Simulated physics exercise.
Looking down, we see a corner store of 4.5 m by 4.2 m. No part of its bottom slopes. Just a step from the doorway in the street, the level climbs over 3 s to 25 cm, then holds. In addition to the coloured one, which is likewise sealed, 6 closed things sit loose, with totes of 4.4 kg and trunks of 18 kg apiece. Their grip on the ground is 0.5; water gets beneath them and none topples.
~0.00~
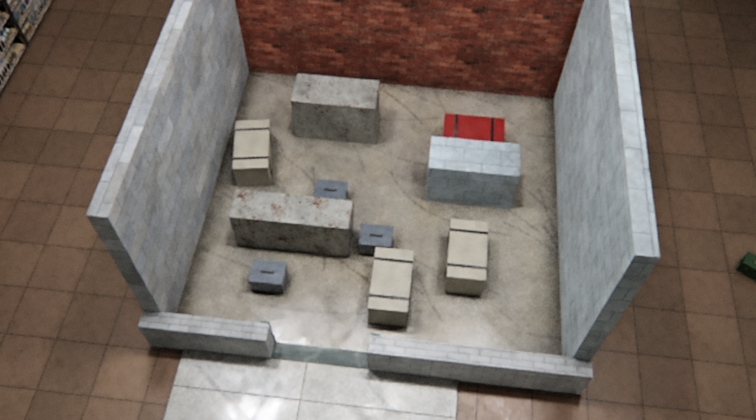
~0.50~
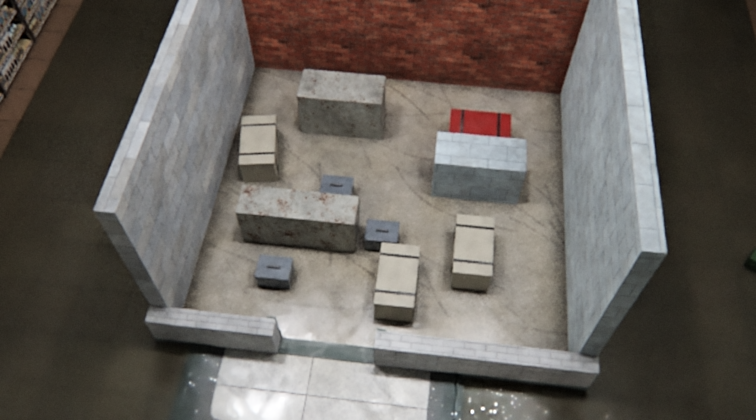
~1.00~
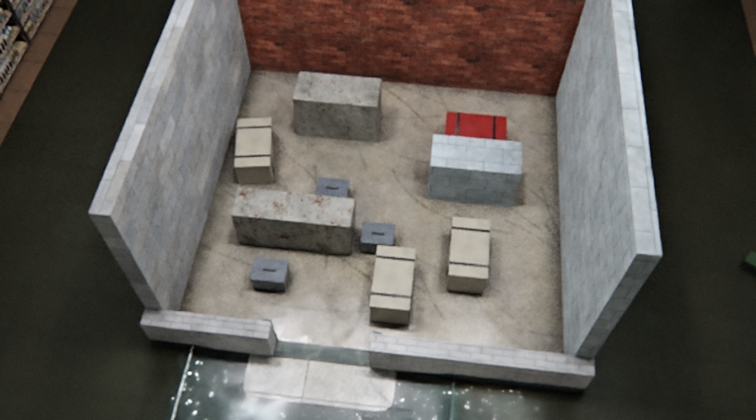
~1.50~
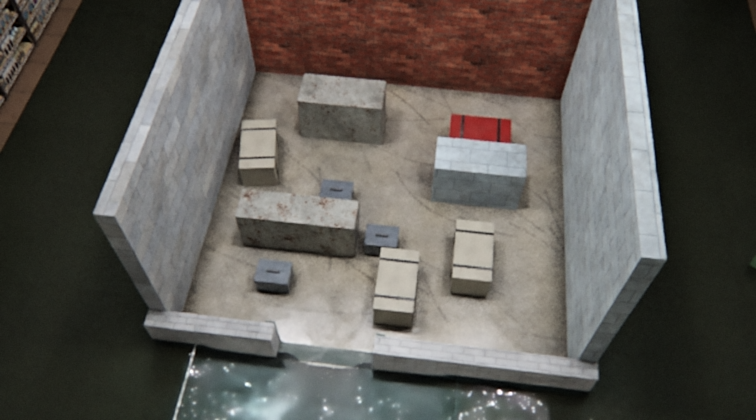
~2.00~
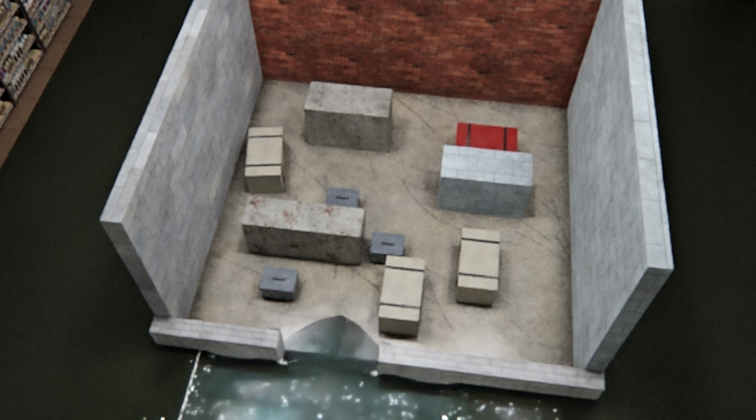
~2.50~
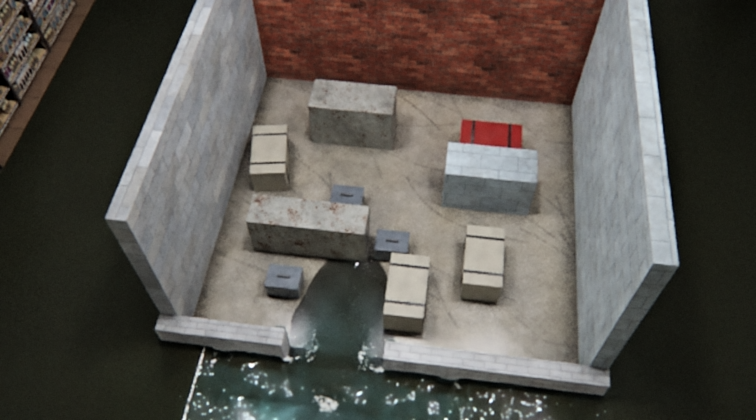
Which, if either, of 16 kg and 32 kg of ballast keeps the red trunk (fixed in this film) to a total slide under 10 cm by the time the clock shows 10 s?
I reckon only the heavier ballast is ample.
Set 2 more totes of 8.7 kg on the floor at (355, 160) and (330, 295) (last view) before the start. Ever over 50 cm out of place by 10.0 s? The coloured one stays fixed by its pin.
First one: Inside the limit; second one: Beyond the limit.
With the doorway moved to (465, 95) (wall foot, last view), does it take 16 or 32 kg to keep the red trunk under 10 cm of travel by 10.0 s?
Okay, so both masses fail.
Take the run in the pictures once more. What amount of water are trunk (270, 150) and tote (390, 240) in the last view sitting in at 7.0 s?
First about 4 cm, second about 4 cm.
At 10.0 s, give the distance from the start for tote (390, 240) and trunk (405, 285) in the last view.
One is off by 250 cm, the other by 50 cm, in the order asked.
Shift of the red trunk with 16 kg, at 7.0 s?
I'd put it at roughly 0 cm.
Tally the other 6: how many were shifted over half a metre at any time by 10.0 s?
I get 4.
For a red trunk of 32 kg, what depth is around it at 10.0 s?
Around 7 cm.
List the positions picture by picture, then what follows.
The red trunk at (474, 129), on the bottom; 0.0 m2 under water; 0 of 7 have shifted, in the first picture.
The red trunk at (480, 124), on the bottom; 0.0 m2 under water; 0 of 7 have shifted, in the second picture.
The red trunk at (476, 127), on the bottom; 0.0 m2 under water; 0 of 7 have shifted, in the third picture.
The red trunk at (481, 129) rests on the ground; 0.0 m2 under water; 0 of 7 have shifted, in the fourth picture.
The red trunk at (487, 138) rests on the ground; water covers 0.3 m2; 0 of 7 have shifted, in the fifth picture.
The red trunk at (491, 135) rests on the ground; 1.1 m2 under water; 0 of 7 have shifted, in the sixth picture.
After 3.5 s the red trunk would be 0 cm from its start with 16 kg and 0 cm from its start with 32 kg; 0 cm of water round it then.
After 4.5 s the red trunk would be 0 cm from its start with 16 kg and 0 cm from its start with 32 kg; 0 cm of water round it then.
After 7.0 s the red trunk would be 0 cm from its start with 16 kg and 0 cm from its start with 32 kg; 1 cm of water round it then.
After 10.0 s the red trunk would be 20 cm from its start with 16 kg and 1 cm from its start with 32 kg; 7 cm of water round it then.
